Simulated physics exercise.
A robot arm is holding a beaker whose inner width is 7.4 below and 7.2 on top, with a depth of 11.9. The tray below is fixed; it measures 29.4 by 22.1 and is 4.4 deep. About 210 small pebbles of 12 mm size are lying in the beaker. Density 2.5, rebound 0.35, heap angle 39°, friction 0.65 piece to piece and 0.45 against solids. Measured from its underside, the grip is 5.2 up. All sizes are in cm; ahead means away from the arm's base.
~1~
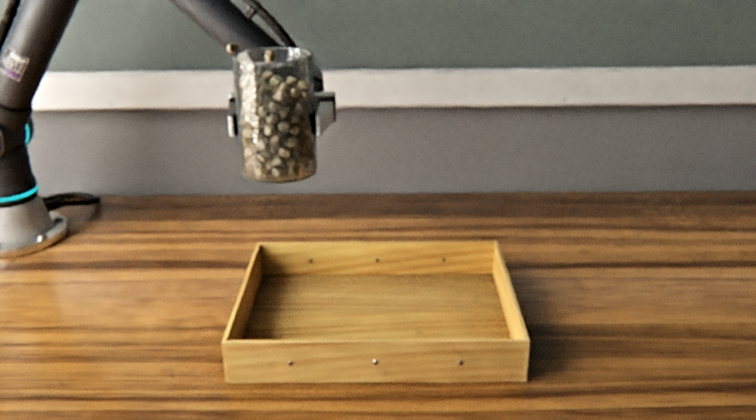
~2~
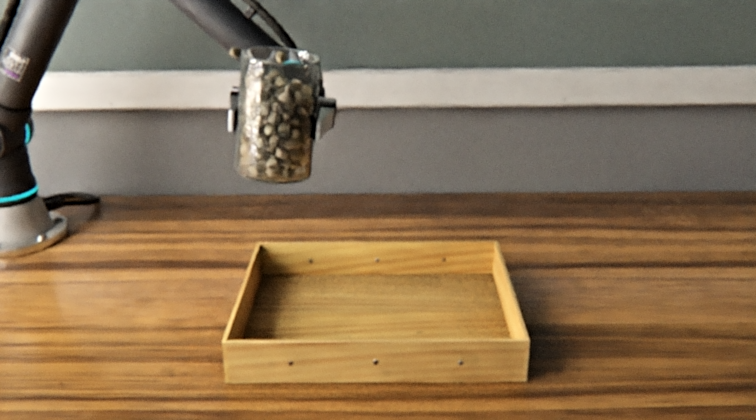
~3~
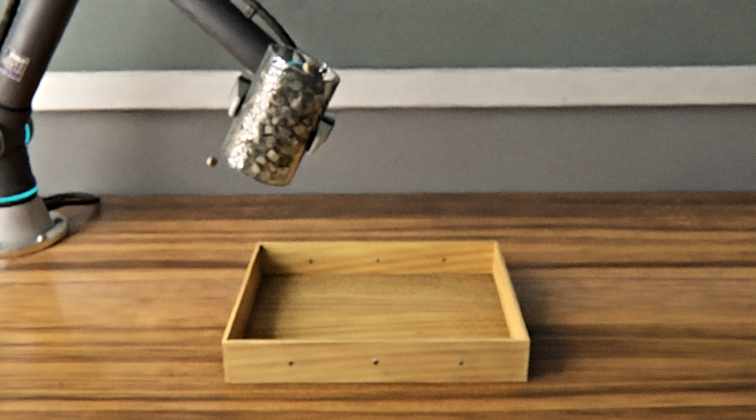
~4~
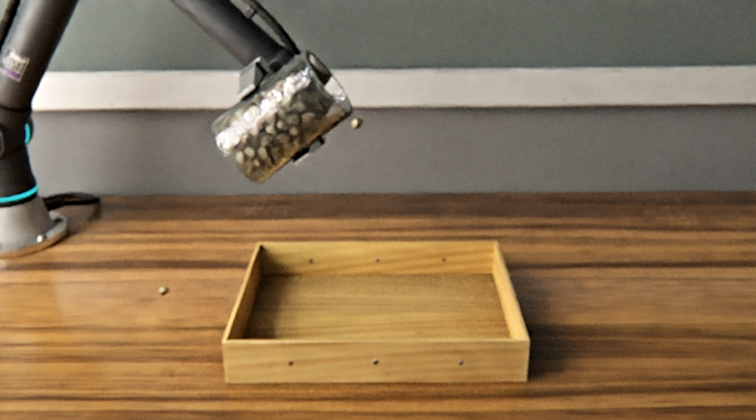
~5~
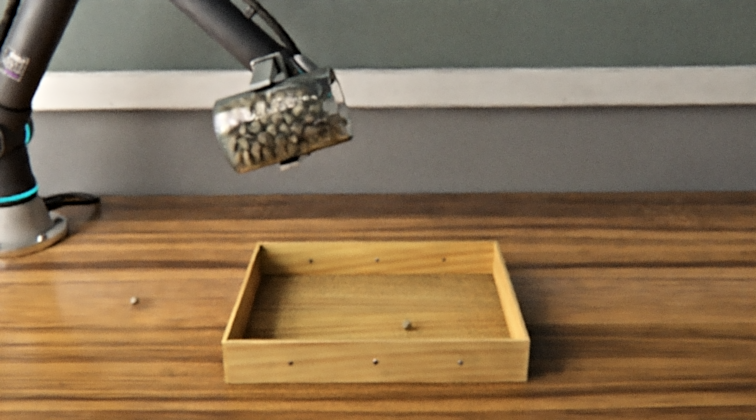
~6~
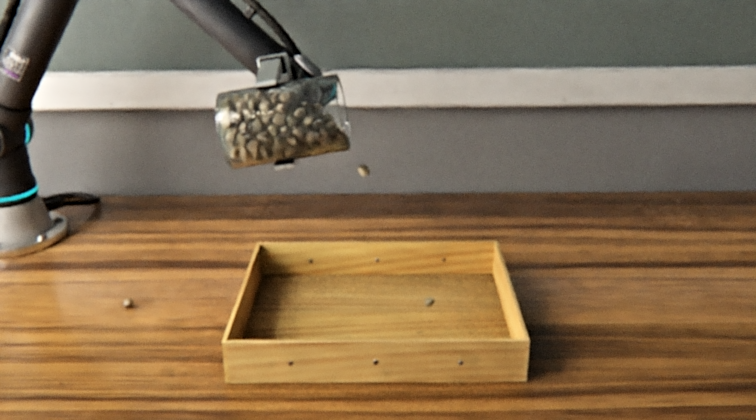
A dark robot arm with a glowing blue ring stands at the left of a striped brown wooden table, seen from the front and slightly above, before a grey wall with a white band. It grips a clear beaker of small grey-brown pebbles above a shallow, empty light-wood tray. The arm tilts the beaker rightward until nearly horizontal, as single pebbles drop left onto the table and right into the tray, with another in midair.
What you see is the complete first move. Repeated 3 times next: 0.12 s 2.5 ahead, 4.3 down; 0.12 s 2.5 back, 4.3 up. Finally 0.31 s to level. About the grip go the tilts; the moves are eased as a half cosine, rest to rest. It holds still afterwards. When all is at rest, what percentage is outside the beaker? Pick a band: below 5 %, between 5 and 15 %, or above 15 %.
The share falls between 5 and 15 %.
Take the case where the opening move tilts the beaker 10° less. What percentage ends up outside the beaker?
About 5 %.
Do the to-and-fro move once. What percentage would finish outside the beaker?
Estimate: Around 5 %.
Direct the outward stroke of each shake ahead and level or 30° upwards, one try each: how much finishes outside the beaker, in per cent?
Roughly 55 per cent, then 75 per cent.
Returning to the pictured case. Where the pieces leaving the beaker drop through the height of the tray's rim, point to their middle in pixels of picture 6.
Near (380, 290).
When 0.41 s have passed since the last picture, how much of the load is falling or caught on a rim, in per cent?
Some 0 percent.
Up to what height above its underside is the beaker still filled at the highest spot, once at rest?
10.0 cm.
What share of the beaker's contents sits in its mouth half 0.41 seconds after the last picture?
35 %.
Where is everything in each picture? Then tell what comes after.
In the first frame, beaker middle at (276, 116), level; upper third of the load around (273, 98), from x 235 to 310, top at y 50; 214 in the beaker.
In the second frame, beaker middle at (277, 116), tilted 8° forward; upper third of the load around (275, 99), from x 235 to 310, top at y 50; 213 in the beaker, 1 in flight or on a rim.
In the third frame, beaker middle at (280, 117), tilted 28° forward; upper third of the load around (280, 101), from x 215 to 315, top at y 65; 213 in the beaker, 1 in flight or on a rim.
In the fourth frame, beaker middle at (282, 119), tilted 53° forward; upper third of the load around (284, 104), from x 165 to 355, top at y 80; 212 in the beaker, 1 on the table or floor, 1 in flight or on a rim.
In the fifth frame, beaker middle at (283, 121), tilted 73° forward; upper third of the load around (276, 107), from x 135 to 405, top at y 90; 212 in the beaker, 1 in the tray, 1 on the table or floor.
In the sixth frame, beaker middle at (284, 122), tilted 81° forward; upper third of the load around (267, 108), from x 130 to 430, top at y 95; 211 in the beaker, 1 in the tray, 1 on the table or floor, 1 in flight or on a rim.
Then, 0.41 s later, tilted 81° forward, highest piece 24 above the table; 209 in the beaker, 4 in the tray, 1 on the table or floor.
Then, 0.82 s later, tilted 61° forward, highest piece 26 above the table; 199 in the beaker, 9 in the tray, 1 on the table or floor, 5 in flight or on a rim.
Then, 1.23 s later, level, highest piece 29 above the table; 198 in the beaker, 15 in the tray, 1 on the table or floor.
Then, 2.28 s later, level, highest piece 29 above the table; 198 in the beaker, 15 in the tray, 1 on the table or floor.
At rest, 198 in the beaker, 15 in the tray, 1 on the table or floor. That is 7 % outside the beaker.
